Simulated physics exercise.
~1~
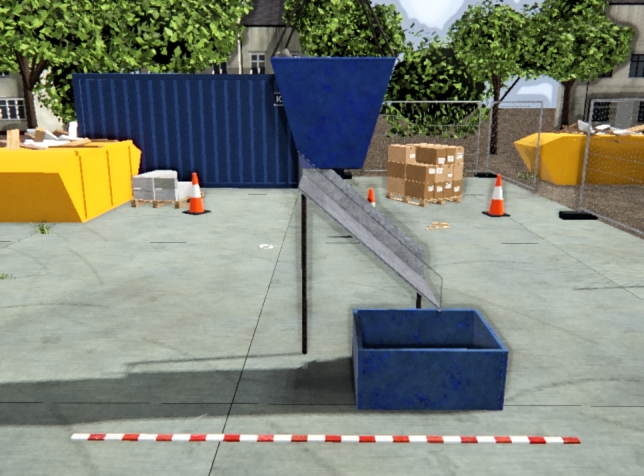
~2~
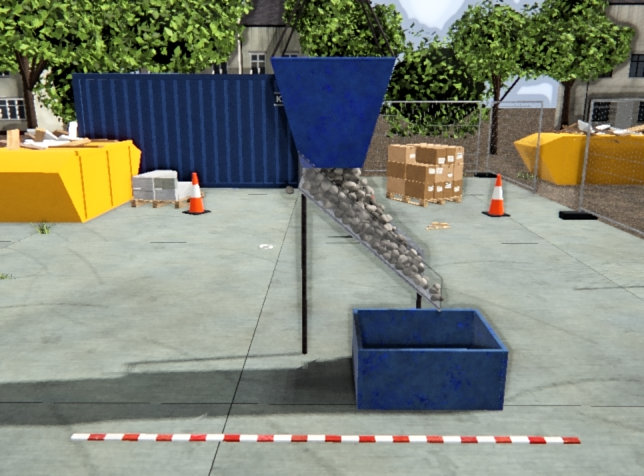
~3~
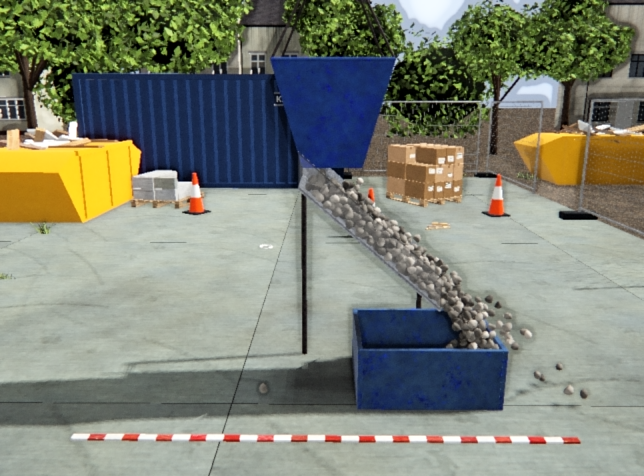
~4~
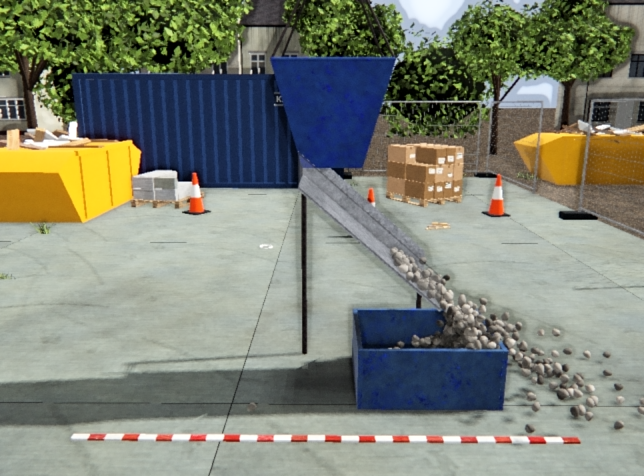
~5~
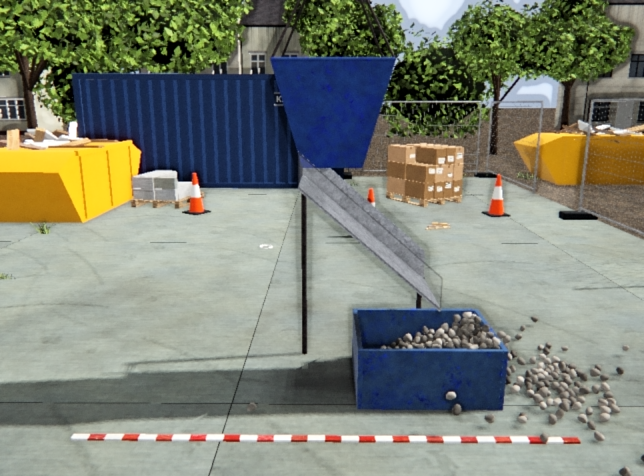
Grey and brown stones pour from a raised blue hopper, slide down a sloping steel chute to the right and tumble into an open blue bin, many spilling past its right side, until the chute is empty and stones lie in the bin and scattered on the ground.
